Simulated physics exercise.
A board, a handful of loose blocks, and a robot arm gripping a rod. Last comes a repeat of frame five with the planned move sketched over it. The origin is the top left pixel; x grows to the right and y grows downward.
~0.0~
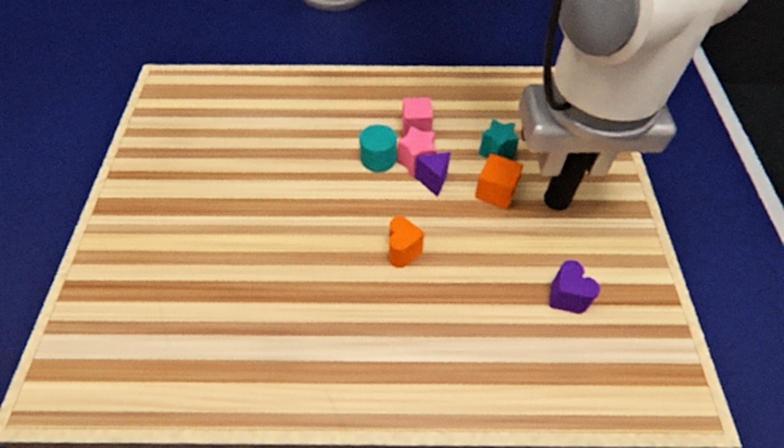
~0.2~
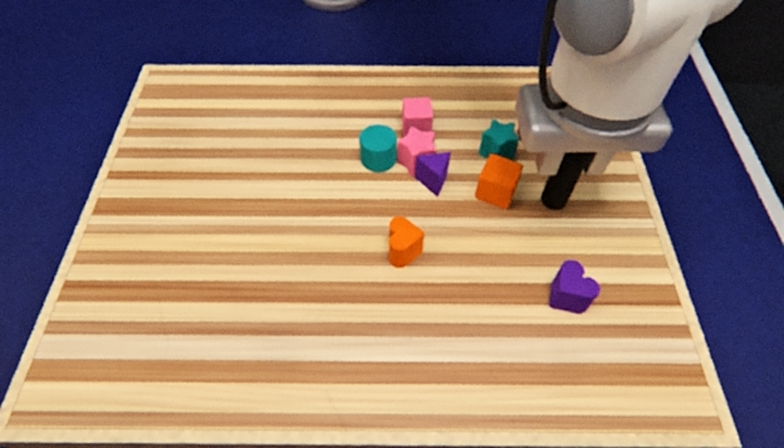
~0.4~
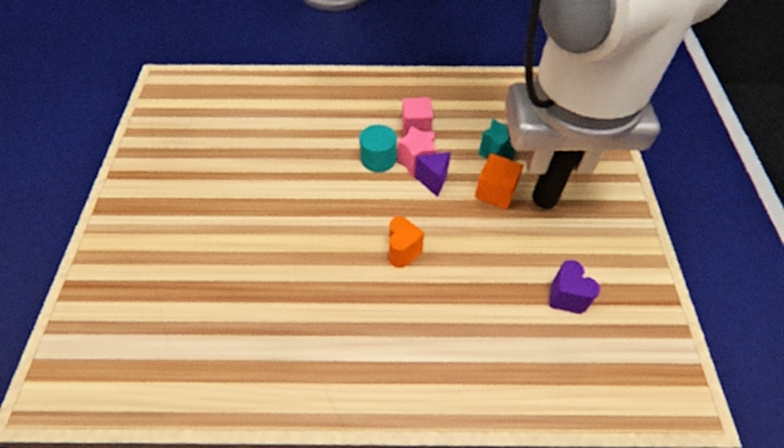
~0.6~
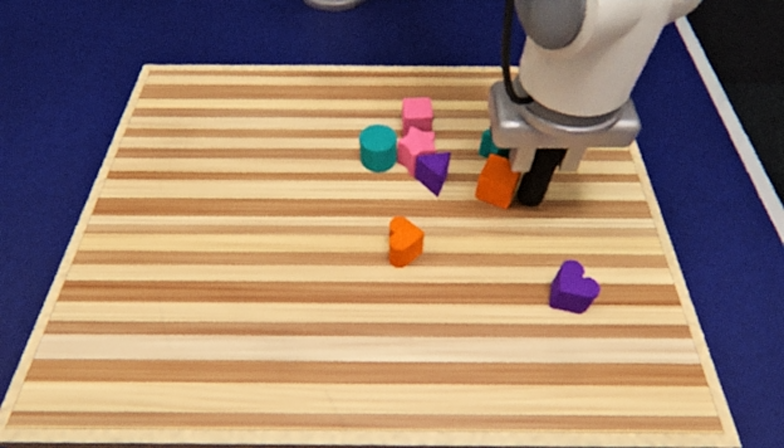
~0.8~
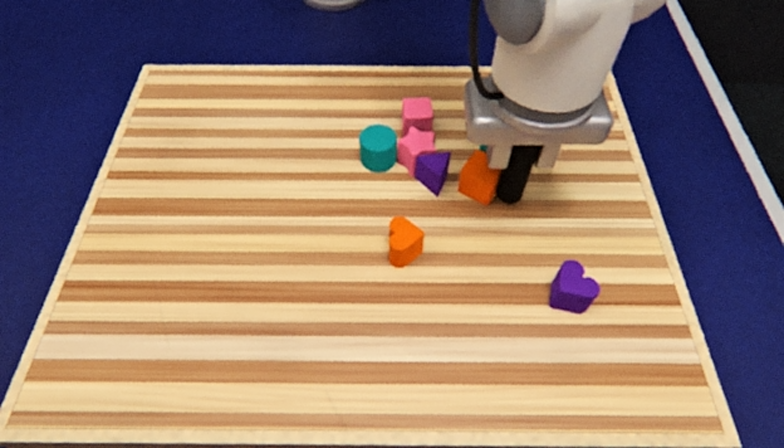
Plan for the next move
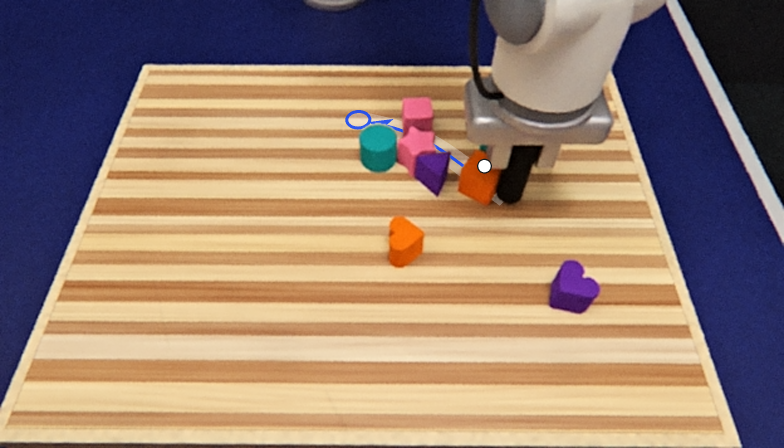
A robot arm moves its black rod left and nudges the orange four-sided block leftward.
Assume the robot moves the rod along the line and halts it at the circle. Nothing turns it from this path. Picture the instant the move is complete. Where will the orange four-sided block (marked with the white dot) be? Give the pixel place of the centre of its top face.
The centre of its top face lies at (425, 146).
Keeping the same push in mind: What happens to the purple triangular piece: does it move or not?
Moved.
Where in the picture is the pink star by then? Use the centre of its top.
I think it will end close to (394, 133).
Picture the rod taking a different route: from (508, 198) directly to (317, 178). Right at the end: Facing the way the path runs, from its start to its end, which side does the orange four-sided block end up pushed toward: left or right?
It is pushed towards the right-hand side.
Path on the board, from (508, 198) over (460, 163) and (412, 135) to (358, 120); the dot is on the orange four-sided block.
What follows on the original path. One third of the way, rod (460, 158); turquoise cylinder (363, 132); pink star (398, 135), turned 35° clockwise; purple triangular piece (414, 165), turned 50° anticlockwise; orange four-sided block (432, 146), turned 65° anticlockwise.
Two thirds of the way, rod (412, 129); turquoise cylinder (361, 131); pink four-sided block (397, 94); pink star (394, 133), turned 40° clockwise; purple triangular piece (412, 166), turned 65° anticlockwise; orange four-sided block (425, 146), turned 80° anticlockwise.
At the end, rod (358, 115); turquoise cylinder (361, 131); pink four-sided block (375, 79), turned 75° clockwise; pink star (394, 133), turned 40° clockwise; purple triangular piece (412, 166), turned 65° anticlockwise; orange four-sided block (425, 146), turned 80° anticlockwise.
